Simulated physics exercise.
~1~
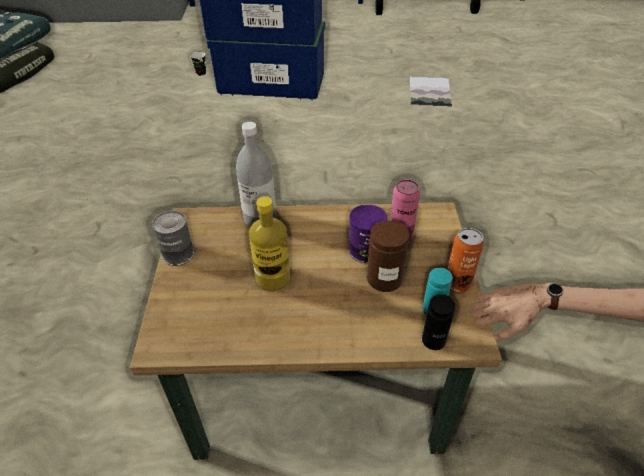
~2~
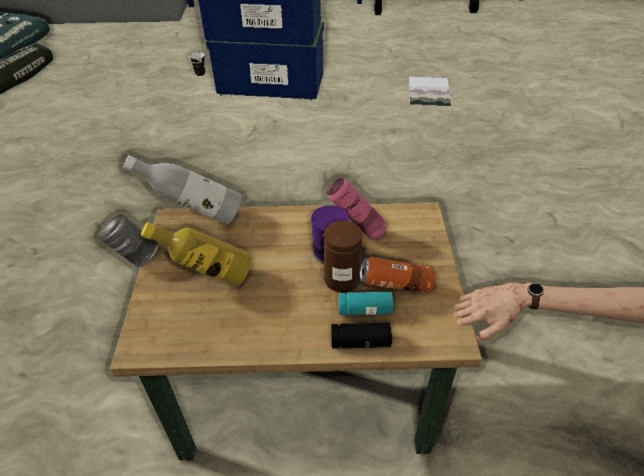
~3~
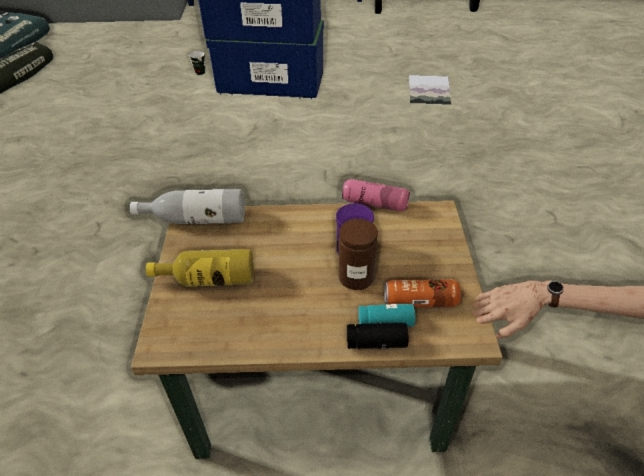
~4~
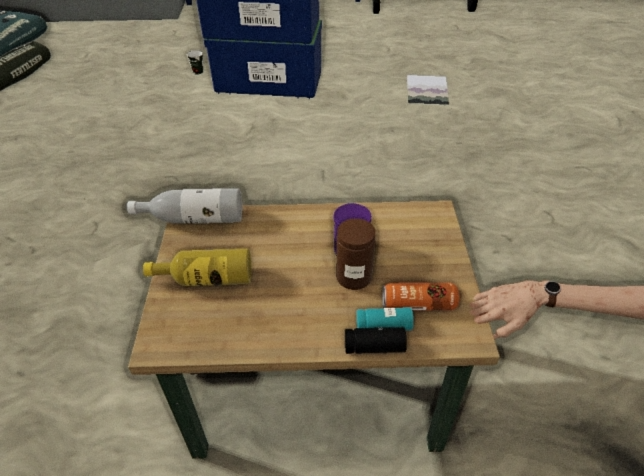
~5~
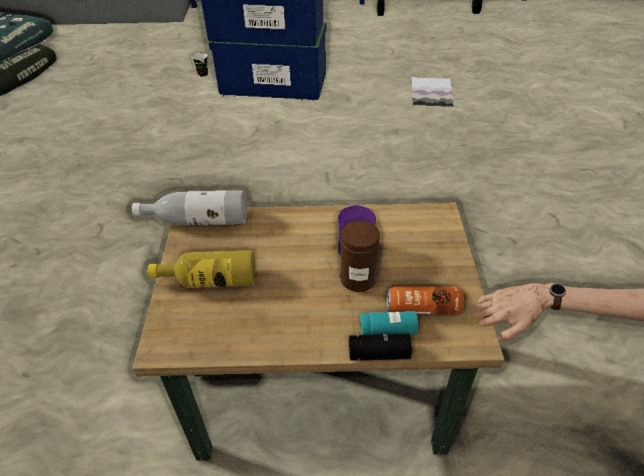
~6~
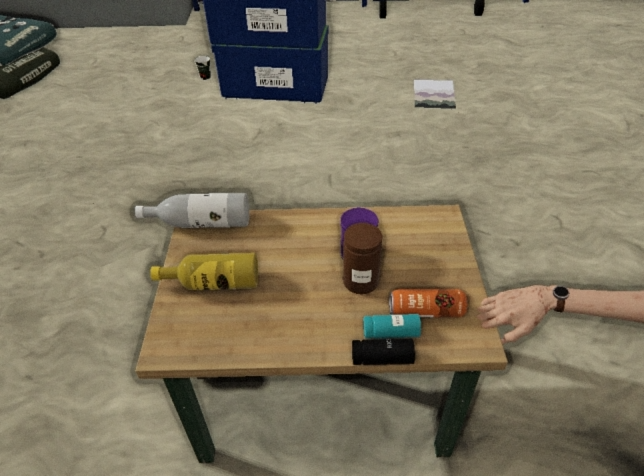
On a small wooden table on sandy ground, bottles, cans and jars toppled as the table jerked left and back beside an outstretched hand; the grey tin and pink can went off, five others lay on their sides, and the brown and purple containers stayed upright.
